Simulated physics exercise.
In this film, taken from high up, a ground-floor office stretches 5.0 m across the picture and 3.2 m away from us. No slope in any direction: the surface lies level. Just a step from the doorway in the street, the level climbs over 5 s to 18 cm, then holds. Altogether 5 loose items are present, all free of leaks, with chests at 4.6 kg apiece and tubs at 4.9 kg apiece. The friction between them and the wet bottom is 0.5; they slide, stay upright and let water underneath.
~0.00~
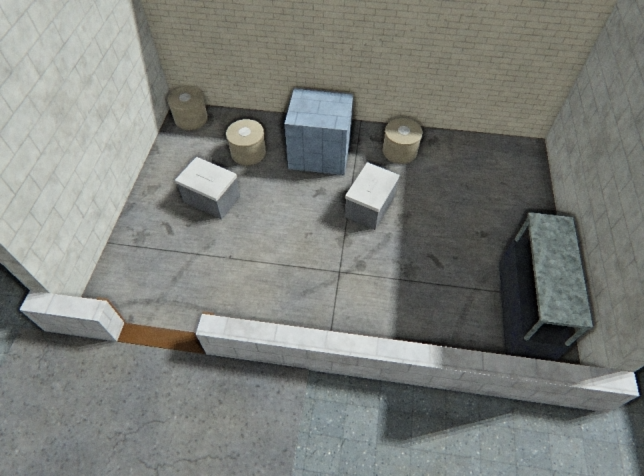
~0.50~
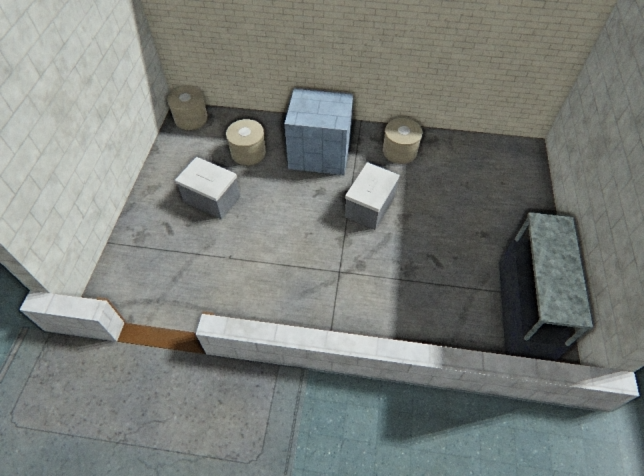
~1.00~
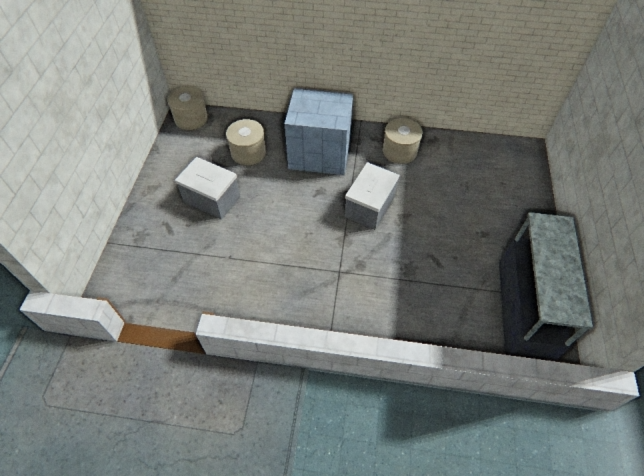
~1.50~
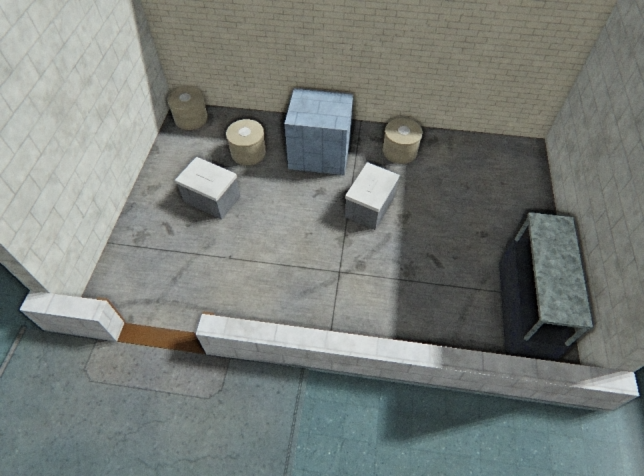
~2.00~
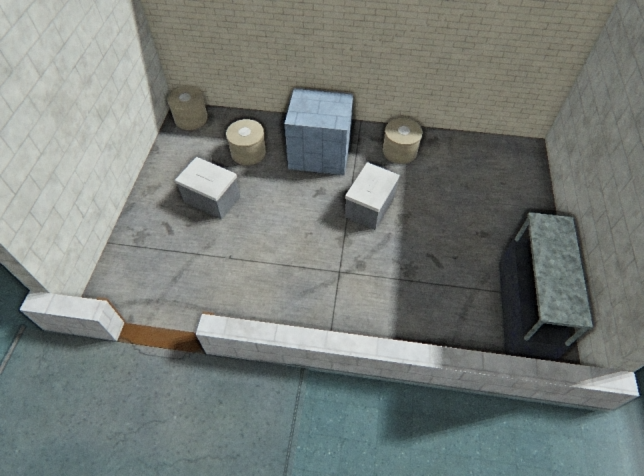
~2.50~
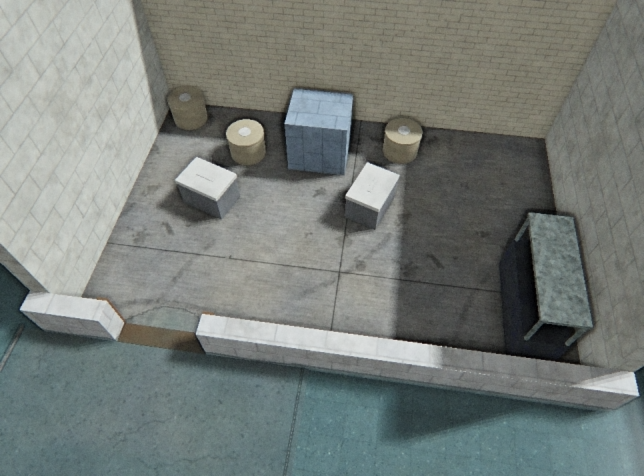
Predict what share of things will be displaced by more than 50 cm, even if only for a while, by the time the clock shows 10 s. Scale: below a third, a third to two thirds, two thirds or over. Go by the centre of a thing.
Upper band.
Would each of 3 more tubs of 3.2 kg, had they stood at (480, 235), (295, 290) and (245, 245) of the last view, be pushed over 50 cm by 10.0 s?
Sequence: Below the line / below the line / above the line.
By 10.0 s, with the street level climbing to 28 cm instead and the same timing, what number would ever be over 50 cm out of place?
With that change, 5 of them.
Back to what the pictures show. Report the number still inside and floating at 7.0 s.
At that instant the tally stands at 3.
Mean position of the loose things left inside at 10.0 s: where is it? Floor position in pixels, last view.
At about (330, 162).
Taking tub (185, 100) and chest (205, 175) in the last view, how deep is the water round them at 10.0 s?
First about 10 cm, second about 10 cm.
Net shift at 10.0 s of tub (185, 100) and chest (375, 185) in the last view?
Respectively 100 and 80 centimetres.
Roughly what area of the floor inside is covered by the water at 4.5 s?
Near 4.0 m2 in all.
After 3.5 s 0 of 5 are over 50 cm from their spots; 0 afloat.
After 4.5 s 0 of 5 are over 50 cm from their spots; 0 afloat.
After 7.0 s 1 of 5 are over 50 cm from their spots; 3 afloat.
After 10.0 s 5 of 5 are over 50 cm from their spots, and 5 have been at some point; 4 afloat.
